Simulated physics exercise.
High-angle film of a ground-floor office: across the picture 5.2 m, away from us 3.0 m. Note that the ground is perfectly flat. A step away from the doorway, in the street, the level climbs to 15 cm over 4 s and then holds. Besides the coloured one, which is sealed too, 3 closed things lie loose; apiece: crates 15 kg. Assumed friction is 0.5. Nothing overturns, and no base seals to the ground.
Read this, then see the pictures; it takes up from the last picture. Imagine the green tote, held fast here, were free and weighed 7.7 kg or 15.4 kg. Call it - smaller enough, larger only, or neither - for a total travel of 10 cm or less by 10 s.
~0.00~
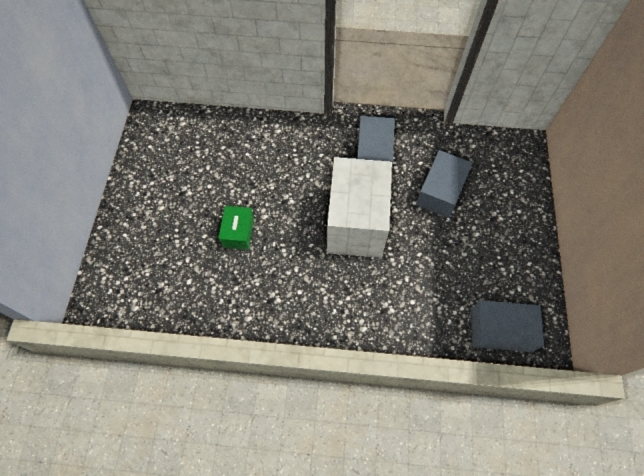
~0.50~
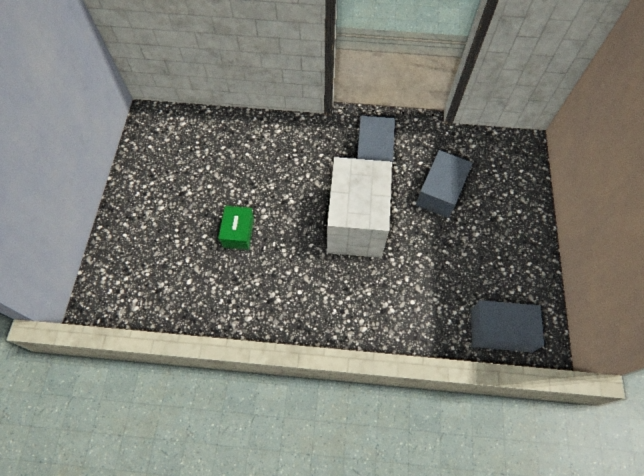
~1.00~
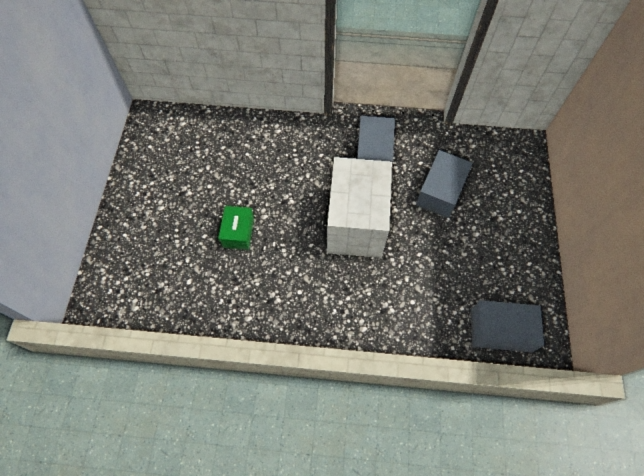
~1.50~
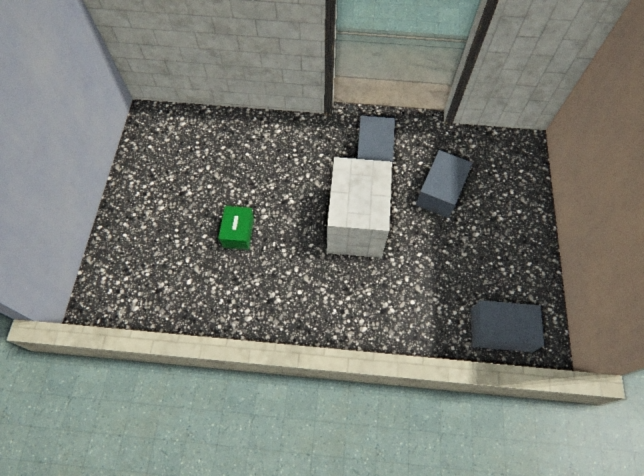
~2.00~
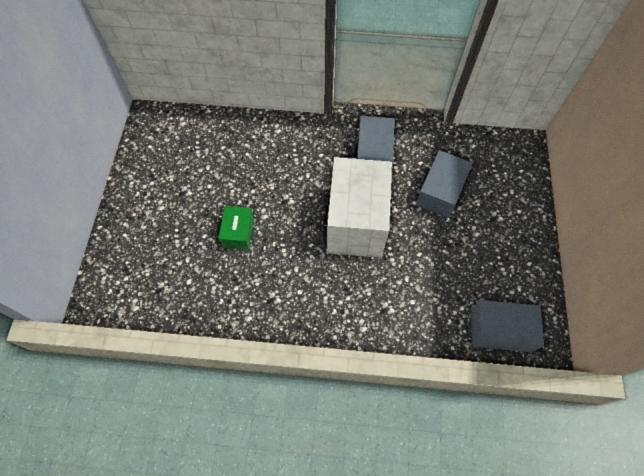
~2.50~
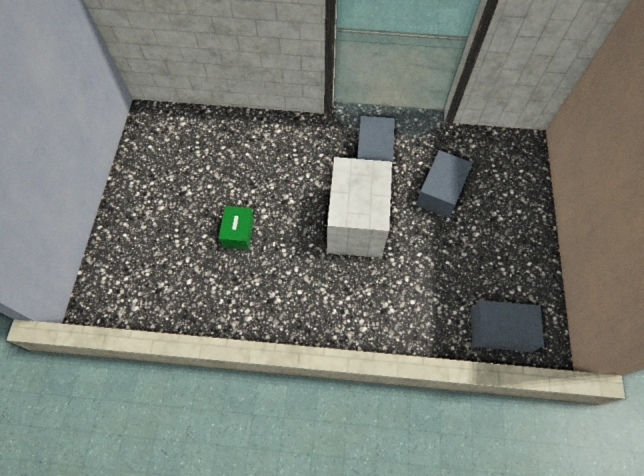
Smaller enough.
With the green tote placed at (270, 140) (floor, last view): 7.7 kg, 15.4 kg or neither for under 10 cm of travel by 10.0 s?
Outcome - success with both.
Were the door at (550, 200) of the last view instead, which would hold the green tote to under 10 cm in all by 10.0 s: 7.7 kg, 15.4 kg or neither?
Under that change the small mass suffices.
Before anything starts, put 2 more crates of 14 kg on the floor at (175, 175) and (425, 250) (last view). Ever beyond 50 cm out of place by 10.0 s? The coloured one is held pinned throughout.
The first comes out below the threshold, the second above the threshold.
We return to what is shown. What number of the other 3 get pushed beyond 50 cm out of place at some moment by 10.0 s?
It works out to 1.
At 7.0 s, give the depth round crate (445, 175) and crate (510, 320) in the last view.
Around 4 cm and 4 cm.
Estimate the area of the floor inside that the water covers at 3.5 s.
Near 1.0 m2 in all.
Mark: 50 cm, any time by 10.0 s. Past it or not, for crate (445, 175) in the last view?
Verdict for this one: Beyond half a metre.
After 3.5 s the green tote would be 0 cm from its start with 7.7 kg and 0 cm from its start with 15.4 kg; 0 cm of water round it then.
After 4.5 s the green tote would be 0 cm from its start with 7.7 kg and 0 cm from its start with 15.4 kg; 0 cm of water round it then.
After 7.0 s the green tote would be 0 cm from its start with 7.7 kg and 0 cm from its start with 15.4 kg; 3 cm of water round it then.
After 10.0 s the green tote would be 0 cm from its start with 7.7 kg and 0 cm from its start with 15.4 kg; 4 cm of water round it then.
